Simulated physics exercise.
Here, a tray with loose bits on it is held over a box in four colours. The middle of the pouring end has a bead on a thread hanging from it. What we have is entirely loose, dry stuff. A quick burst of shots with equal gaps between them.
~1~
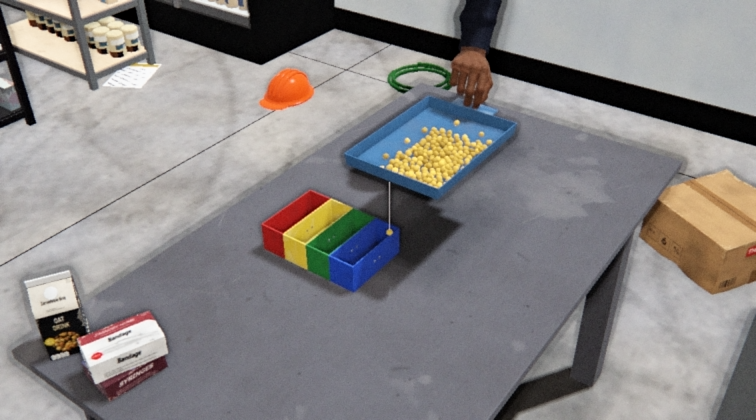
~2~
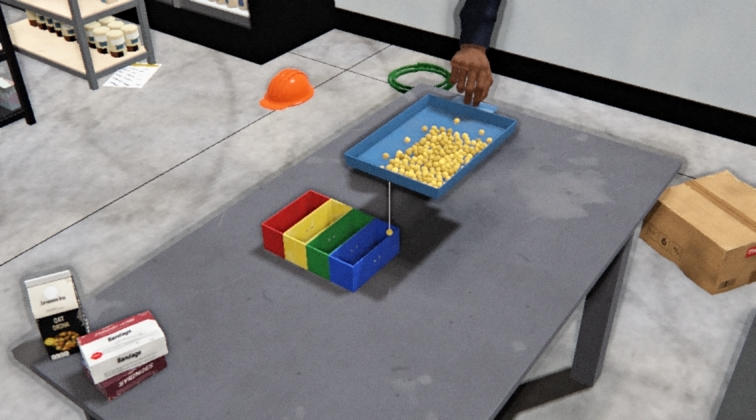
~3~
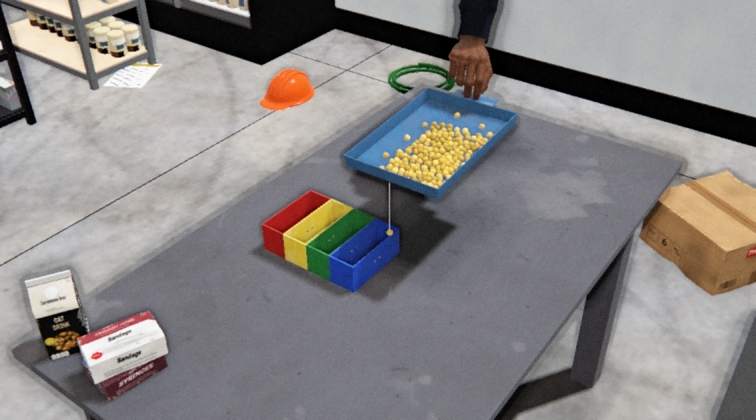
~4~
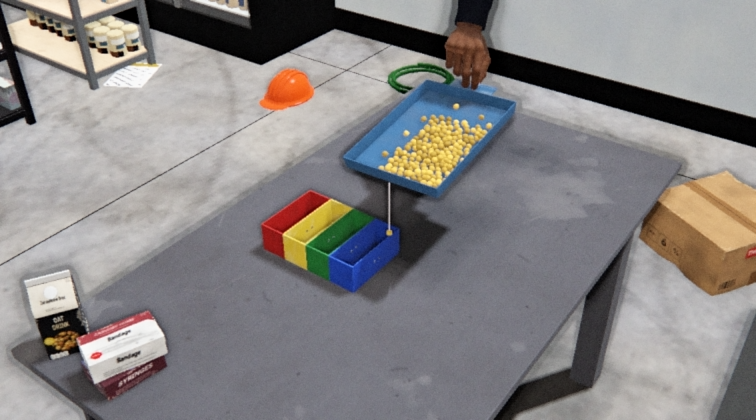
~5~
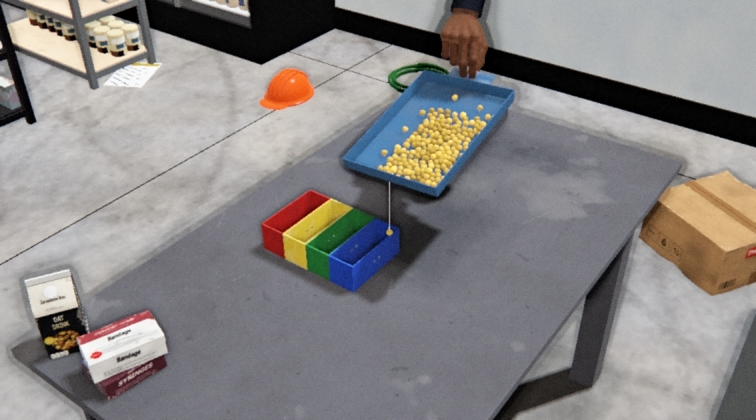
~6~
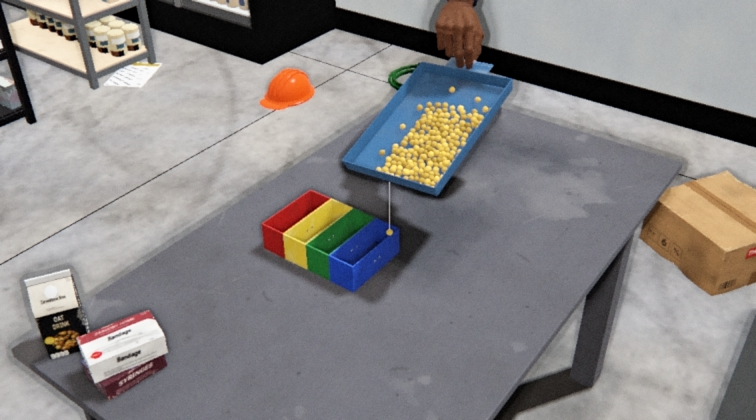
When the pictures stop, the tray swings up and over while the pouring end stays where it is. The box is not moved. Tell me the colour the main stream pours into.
The main stream pours into the green cell.
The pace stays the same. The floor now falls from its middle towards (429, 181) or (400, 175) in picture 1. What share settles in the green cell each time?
The first comes to 0 %, while the second comes to 10 %.
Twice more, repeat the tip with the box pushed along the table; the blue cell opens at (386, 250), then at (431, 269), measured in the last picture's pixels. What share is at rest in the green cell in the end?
The first gives 30 %, the second 0 %.
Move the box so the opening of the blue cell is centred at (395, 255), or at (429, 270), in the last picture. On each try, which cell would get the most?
That yellow cell, then red.
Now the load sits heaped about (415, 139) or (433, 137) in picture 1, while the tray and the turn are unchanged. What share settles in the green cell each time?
Some 40 and then some 40 per cent.
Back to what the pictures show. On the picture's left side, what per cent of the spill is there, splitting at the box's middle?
It comes out at roughly 20 percent.
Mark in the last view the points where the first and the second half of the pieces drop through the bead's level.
I'd say close to (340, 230) at first and close to (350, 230) later on.
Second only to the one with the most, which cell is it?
Behind the top one comes the cell in blue.
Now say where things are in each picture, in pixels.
The first frame shows corners of the pouring end near (347, 153) and (438, 188), level; middle of the load near (438, 159), puffed corn balls; bead on its thread near (390, 232); red cell near (274, 239); yellow cell near (295, 249); green cell near (318, 260); blue cell near (342, 271).
The second frame shows corners of the pouring end near (347, 154) and (438, 188), level; middle of the load near (438, 158).
The third frame shows corners of the pouring end near (346, 155) and (437, 188), tipped barely, lowest at the left corner; middle of the load near (438, 156).
The fourth frame shows corners of the pouring end near (345, 156) and (436, 187), tipped a little, lowest at the left corner; middle of the load near (437, 152).
The fifth frame shows corners of the pouring end near (345, 158) and (435, 186), tipped clearly, lowest at the left corner; middle of the load near (436, 147).
The sixth frame shows corners of the pouring end near (344, 159) and (434, 186), tipped clearly, lowest at the left corner; middle of the load near (434, 144); red cell near (274, 239); yellow cell near (295, 249); green cell near (318, 260); blue cell near (342, 271).
Shortly afterwards, tray tipped steeply; all but a few on the tray; only a few falling or outside the box.
Next, tray tipped past a quarter turn; near half on the tray; a little in the green cell; a little in the blue cell; only a few in the yellow cell; near a quarter falling or outside the box.
Some moments later, tray tipped past a quarter turn; near half in the green cell; near a quarter in the blue cell; a little in the yellow cell; near a quarter falling or outside the box.
In the end, tray tipped past a quarter turn; near half in the green cell; near a quarter in the blue cell; a little in the yellow cell; none at all in the red cell; near a quarter outside the box.
